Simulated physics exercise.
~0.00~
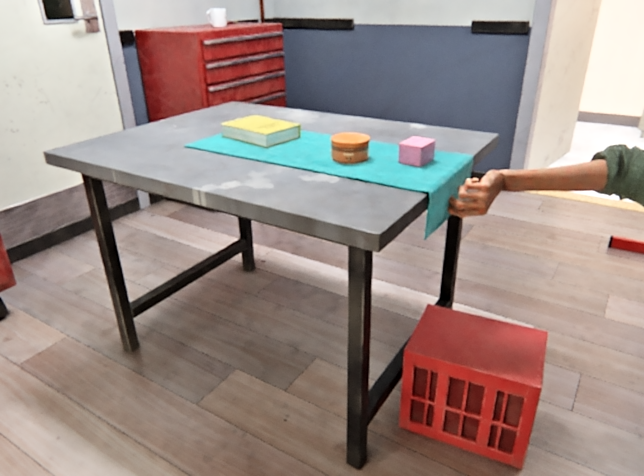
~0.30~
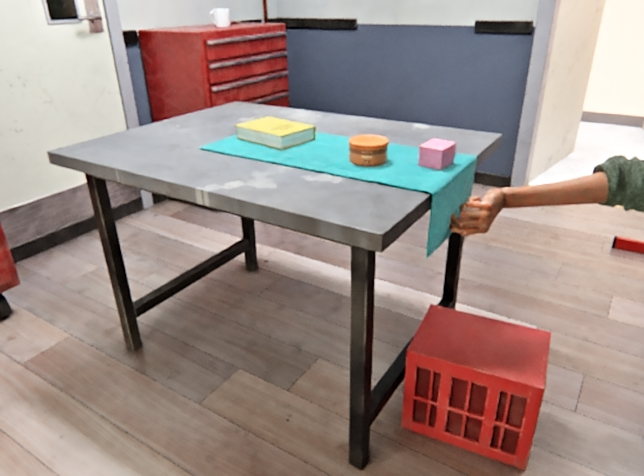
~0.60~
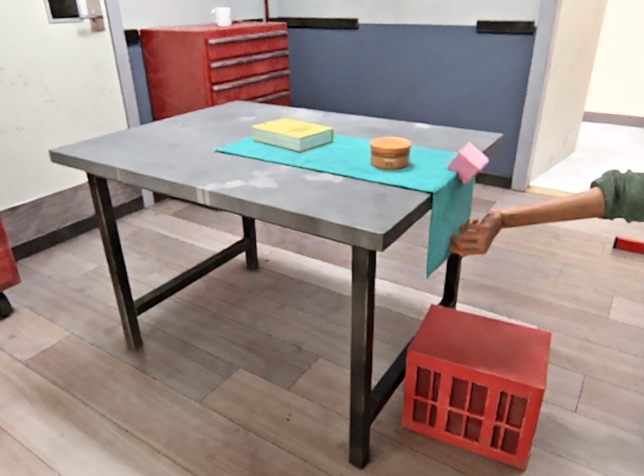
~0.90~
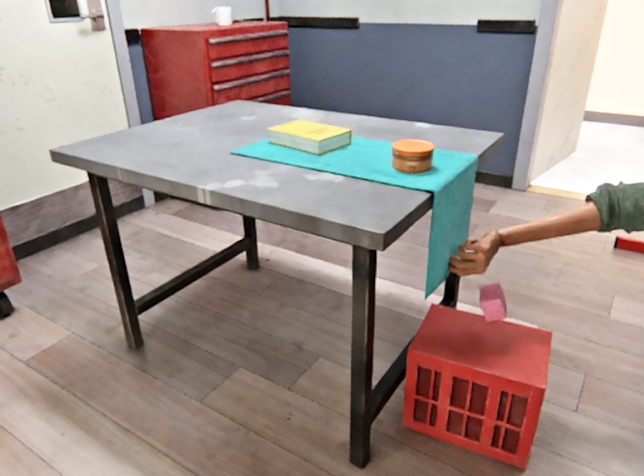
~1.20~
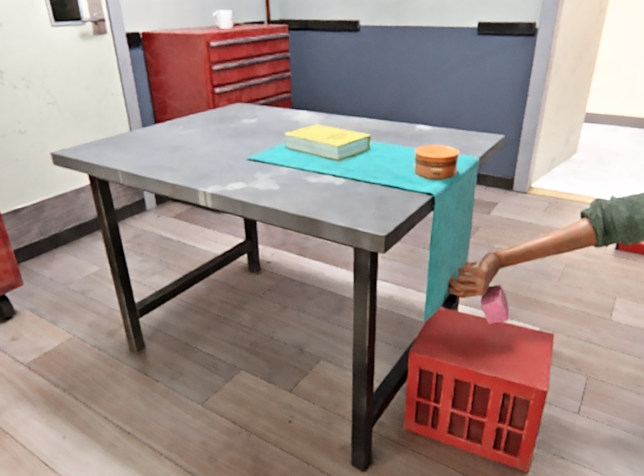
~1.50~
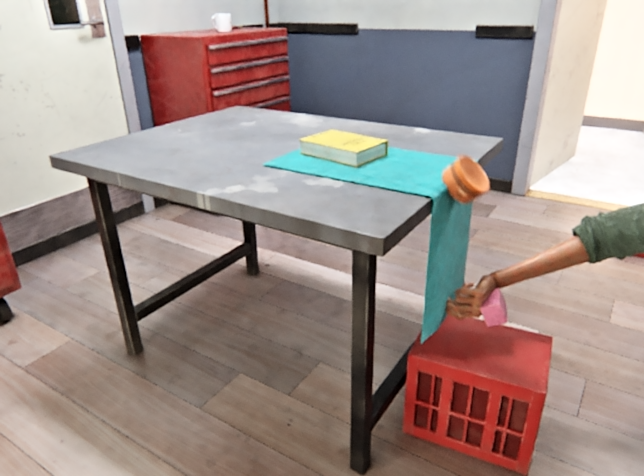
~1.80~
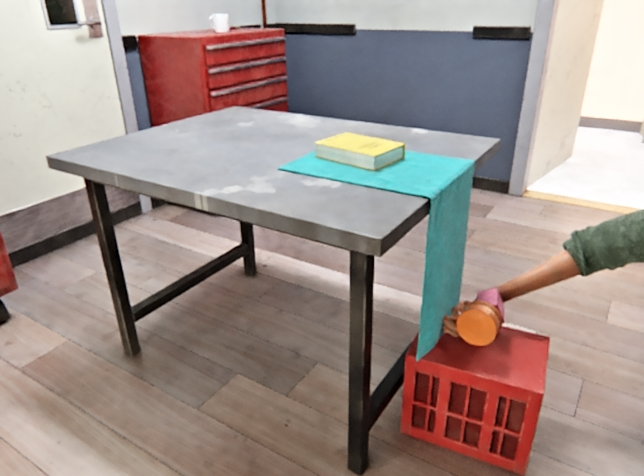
On a gray workbench, a hand pulled a turquoise towel over the right end, carrying along a yellow book, an orange tub and a pink block; the block dropped off first, then the tub, while the book stayed on top.
